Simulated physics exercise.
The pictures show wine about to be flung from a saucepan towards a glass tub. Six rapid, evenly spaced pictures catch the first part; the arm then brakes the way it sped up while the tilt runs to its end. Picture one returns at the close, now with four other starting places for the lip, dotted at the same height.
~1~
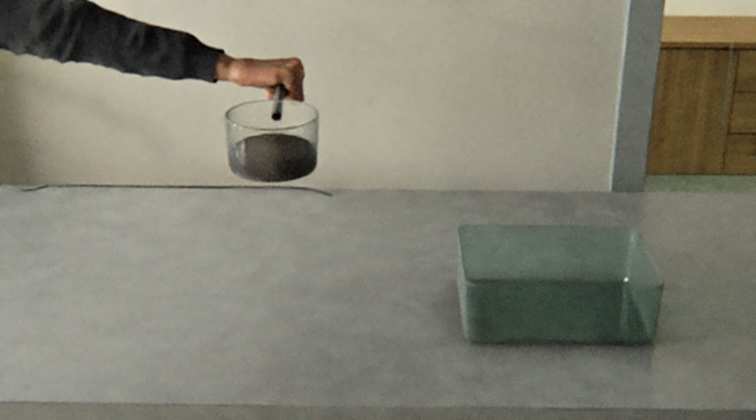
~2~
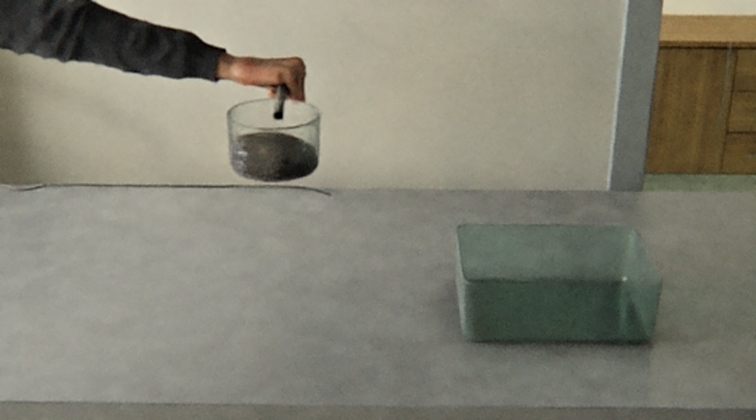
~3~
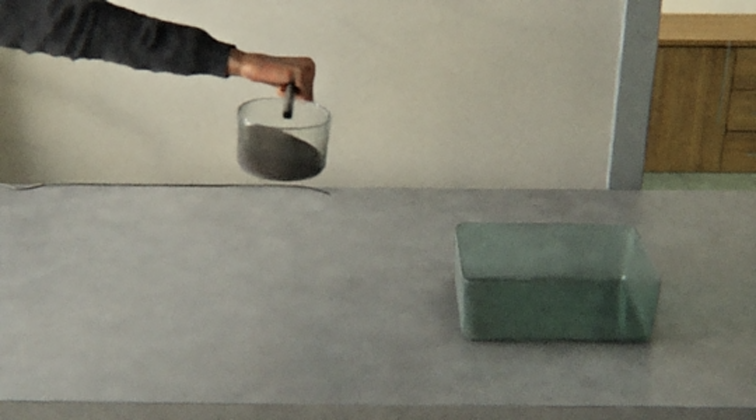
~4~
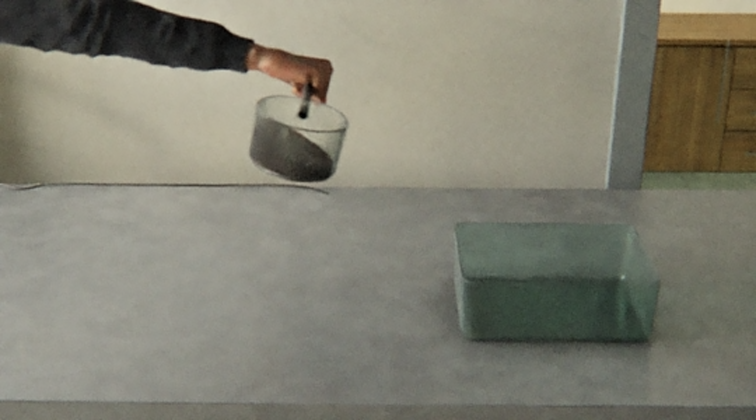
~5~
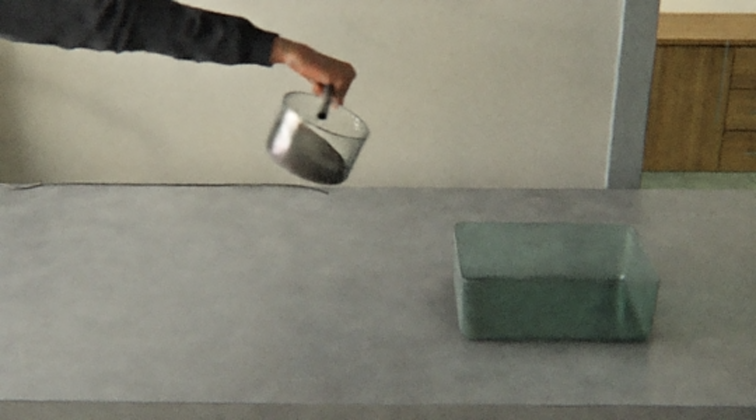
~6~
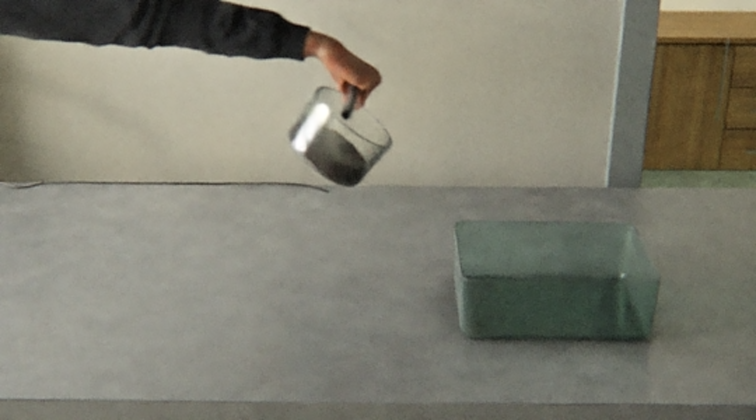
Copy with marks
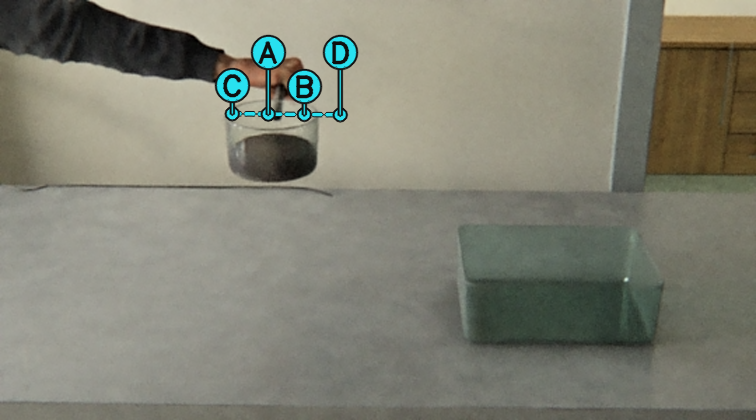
At a grey worktop with a greenish glass tub on the right, a hand reaching in from the left holds a clear saucepan of dark liquid upright above the far edge. The liquid tilts inside as the arm moves the pan a short way right, then tips it steadily further toward the tub.
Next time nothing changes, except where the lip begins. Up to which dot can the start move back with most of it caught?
Spot C.
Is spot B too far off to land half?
No.
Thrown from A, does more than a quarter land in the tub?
Yes.
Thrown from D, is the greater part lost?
No, not at all.
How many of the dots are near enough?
All four.
On the marked copy, A at (268, 114); B at (304, 114); C at (232, 113); D at (340, 114).
With A, about 71 % lands in the tub, 8 % falls short and 21 % goes beside or beyond.
With B, about 77 % lands in the tub, 7 % falls short and 16 % goes beside or beyond.
With C, about 64 % lands in the tub, 20 % falls short and 16 % goes beside or beyond.
With D, about 84 % lands in the tub, 11 % falls short and 5 % goes beside or beyond.
